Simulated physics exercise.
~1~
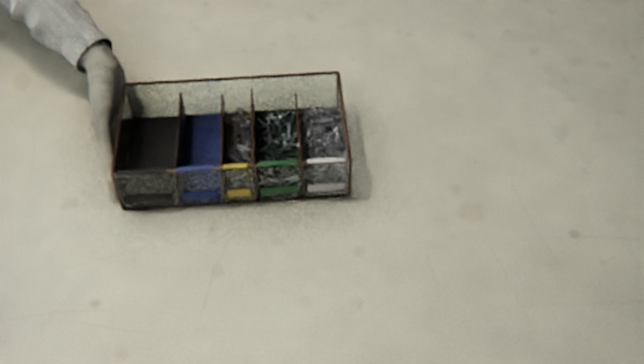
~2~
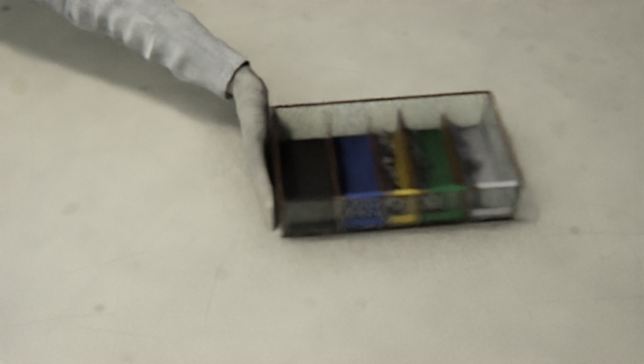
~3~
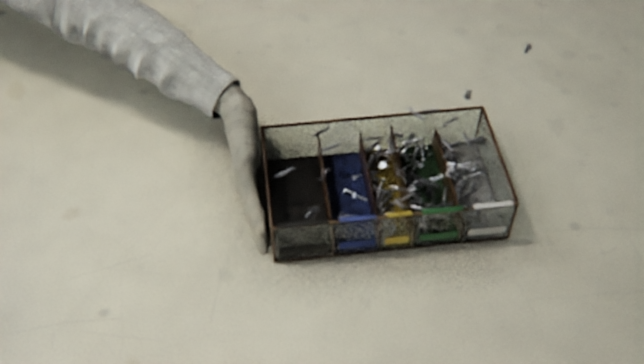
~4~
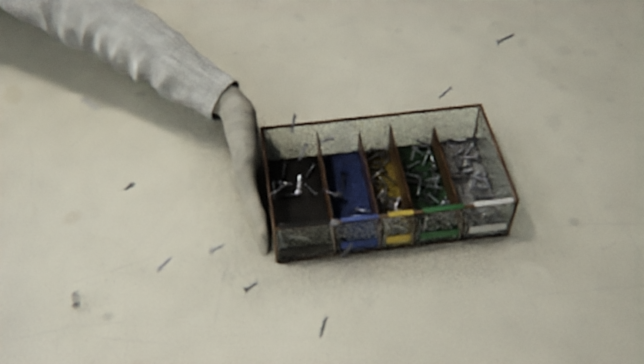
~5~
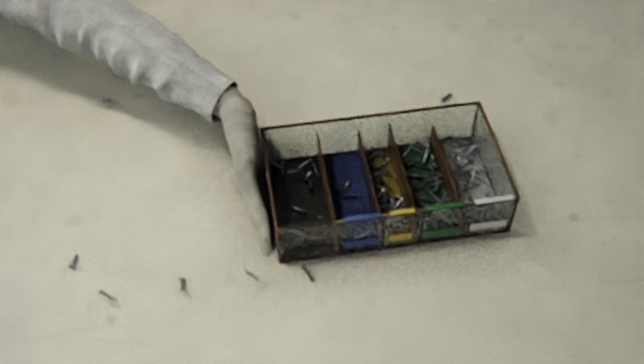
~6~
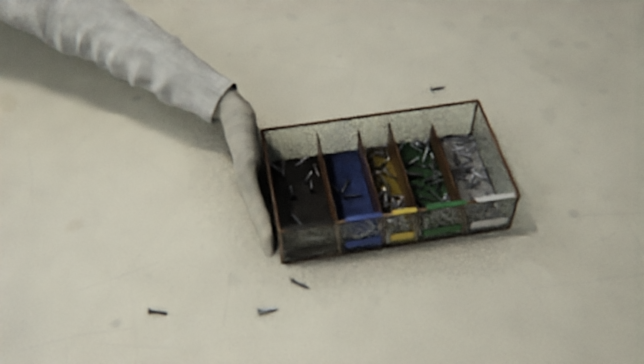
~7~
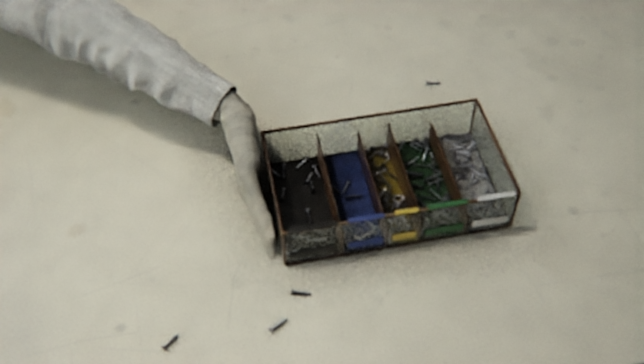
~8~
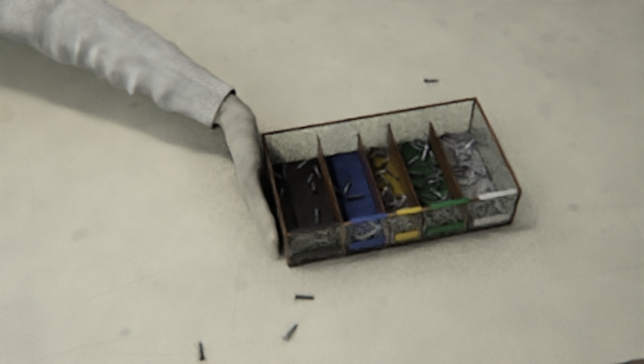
A drawer tray with see-through walls, held at its left end by a hand in a pale sleeve, sits on a plain light surface seen from above. Its five compartments run black, blue, yellow, green and white from left to right, with small steel screws in the yellow, green and white ones. The hand sweeps the tray quickly to the right and stops it abruptly. Screws fly up and scatter, some dropping into the black and blue compartments and others onto the surface. The tray stays put, still held, with most screws inside and a few lying around it.
